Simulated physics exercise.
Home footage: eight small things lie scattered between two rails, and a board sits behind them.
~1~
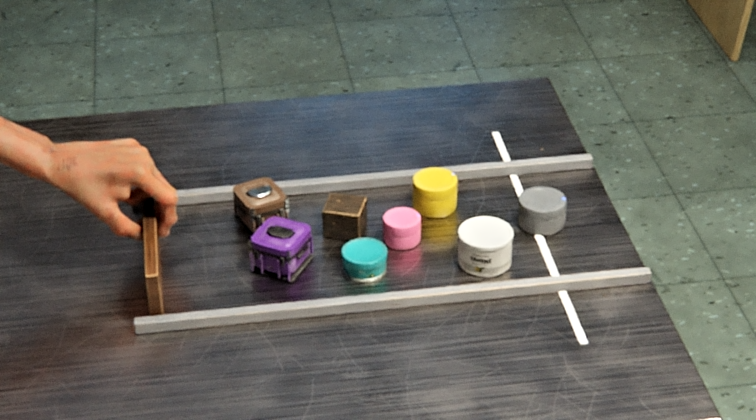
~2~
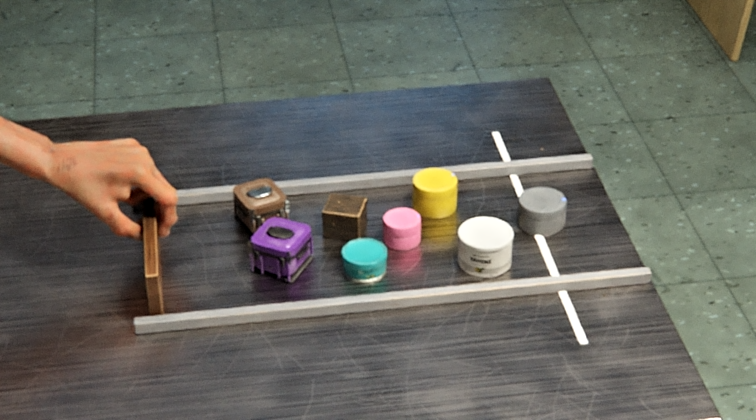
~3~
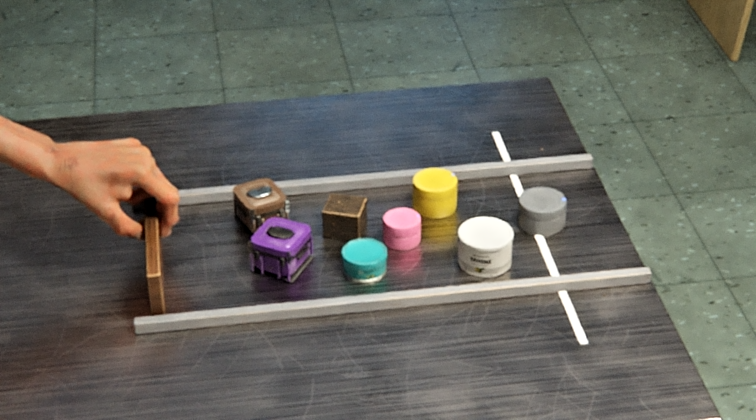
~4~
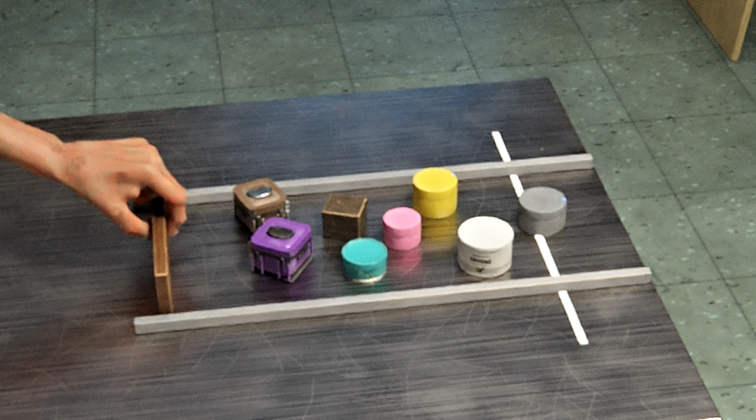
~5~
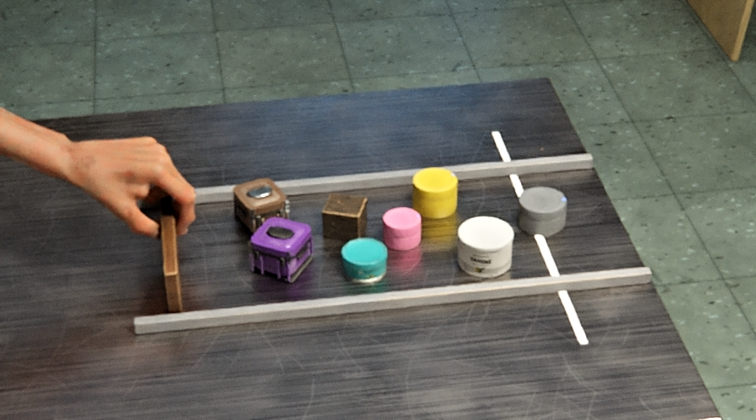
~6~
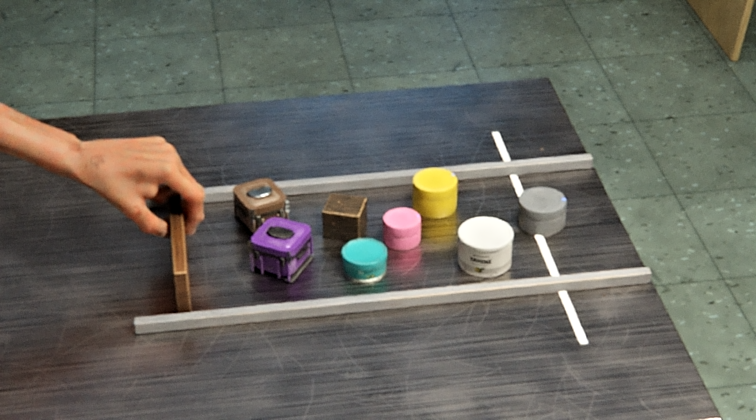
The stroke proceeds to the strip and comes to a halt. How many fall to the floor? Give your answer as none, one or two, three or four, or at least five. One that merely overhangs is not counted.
The count is one or two.
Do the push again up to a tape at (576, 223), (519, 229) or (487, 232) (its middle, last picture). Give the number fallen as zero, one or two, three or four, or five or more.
So in that order I'd say five or over; zero; zero.
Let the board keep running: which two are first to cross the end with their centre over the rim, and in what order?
Going first: The grey lid, and next the white tub.
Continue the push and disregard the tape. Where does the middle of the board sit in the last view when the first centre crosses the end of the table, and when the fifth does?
I'd say close to (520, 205), then close to (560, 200).
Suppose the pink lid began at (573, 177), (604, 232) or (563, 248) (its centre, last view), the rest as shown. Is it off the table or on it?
Taking the spots in turn, it gets knocked off, then gets knocked off, then gets knocked off.
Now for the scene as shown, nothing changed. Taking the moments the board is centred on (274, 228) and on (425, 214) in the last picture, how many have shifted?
Moved so far: 2, then 7.
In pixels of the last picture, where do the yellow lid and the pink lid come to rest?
Yellow lid: (579, 170); pink lid: (602, 221).
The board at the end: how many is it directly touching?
At rest, 3 are in contact.
Soon after, none off yet; grey lid at rest near (542, 211); white tub at rest near (485, 248); yellow lid at rest near (435, 193).
At rest, the number that fall off is one or two; fallen, grey lid.
